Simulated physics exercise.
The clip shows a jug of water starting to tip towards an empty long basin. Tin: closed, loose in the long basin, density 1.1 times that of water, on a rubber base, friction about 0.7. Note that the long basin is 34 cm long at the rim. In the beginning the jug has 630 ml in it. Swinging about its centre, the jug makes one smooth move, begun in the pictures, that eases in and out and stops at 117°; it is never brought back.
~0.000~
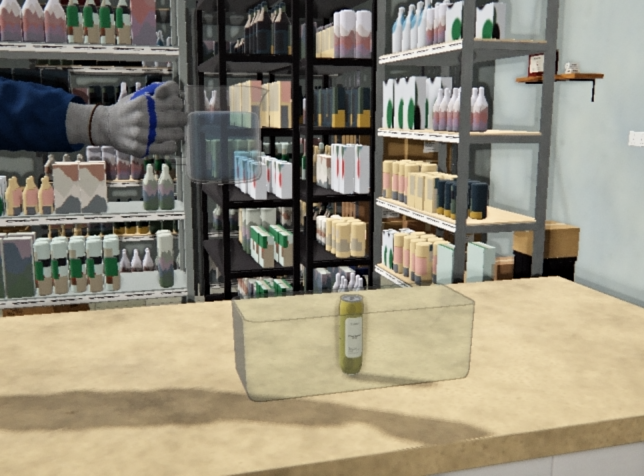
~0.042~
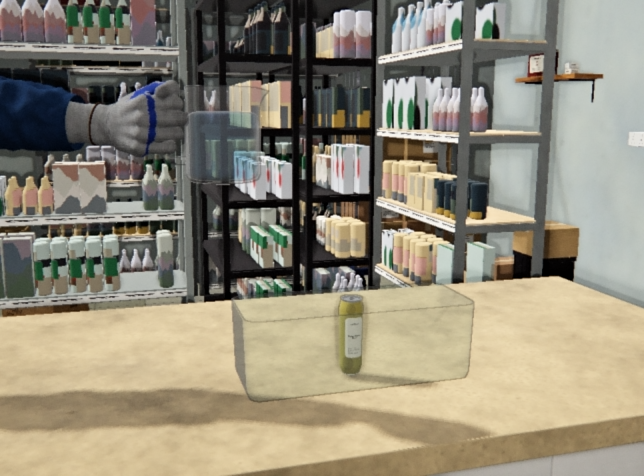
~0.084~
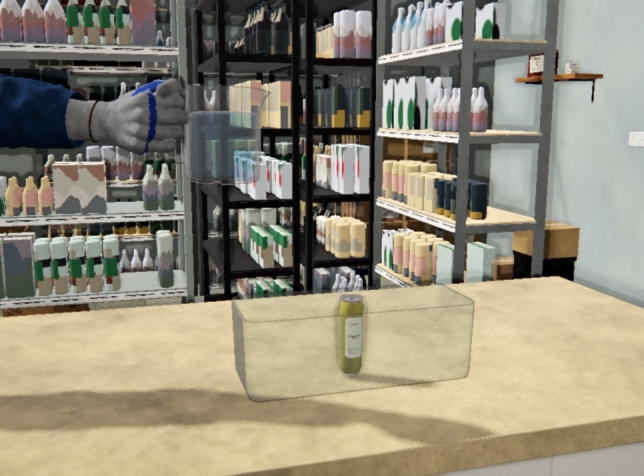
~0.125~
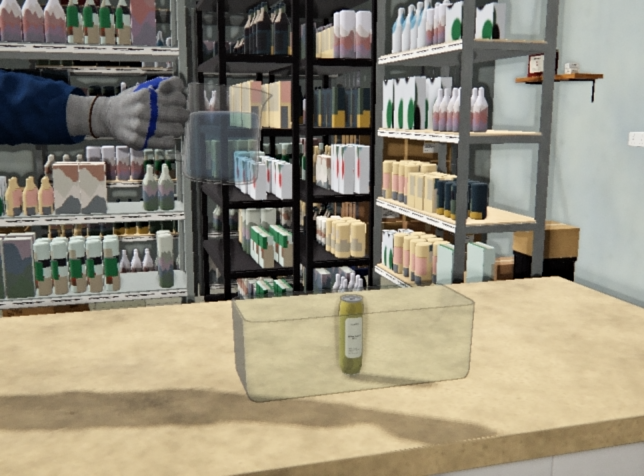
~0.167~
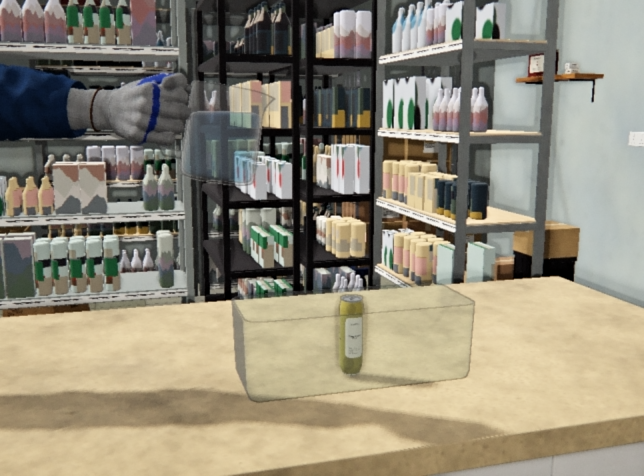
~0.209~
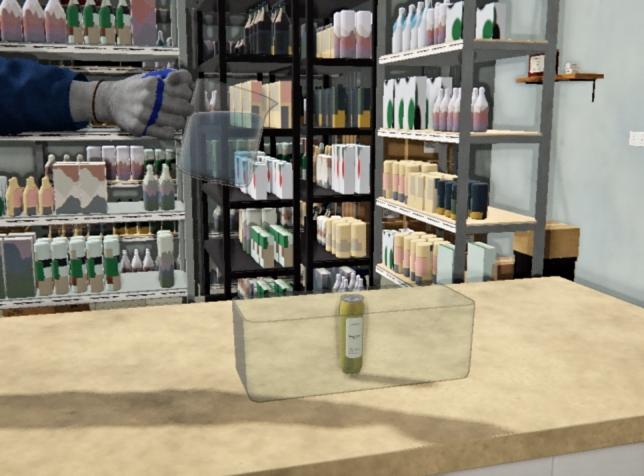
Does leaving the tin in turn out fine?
It goes down.
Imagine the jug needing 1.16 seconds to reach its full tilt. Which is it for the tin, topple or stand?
With that tilt, the tin tips.
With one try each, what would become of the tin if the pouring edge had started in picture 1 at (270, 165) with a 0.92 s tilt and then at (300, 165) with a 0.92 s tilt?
Run one: It does not tip. Run two: It tumbles.
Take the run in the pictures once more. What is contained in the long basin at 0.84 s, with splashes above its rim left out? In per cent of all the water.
Value: Approx. 40 %.
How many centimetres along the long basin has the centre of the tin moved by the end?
Looks like roughly 10.0 cm in total.
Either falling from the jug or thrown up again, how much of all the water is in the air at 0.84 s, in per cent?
I'd say some 40 per cent is in the air.
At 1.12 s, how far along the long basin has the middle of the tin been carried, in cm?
Around 8 centimetres.
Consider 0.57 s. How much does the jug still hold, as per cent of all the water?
Around 84 percent.
Then, 0.57 s in, the tilt is 80° and 83 per cent is still to pour; the tin stands where it began.
Then, 0.84 s in, the tilt is 115° and 20 per cent is still to pour; the tin stands 2 cm from where it began.
Then, 1.12 s in, the tilt is 117° and 0 per cent is still to pour; the tin leans 52°.
Then, 1.42 s in, the tilt is 117° and 0 per cent is still to pour; the tin lies on its side.
Finally, the tin lies on its side.
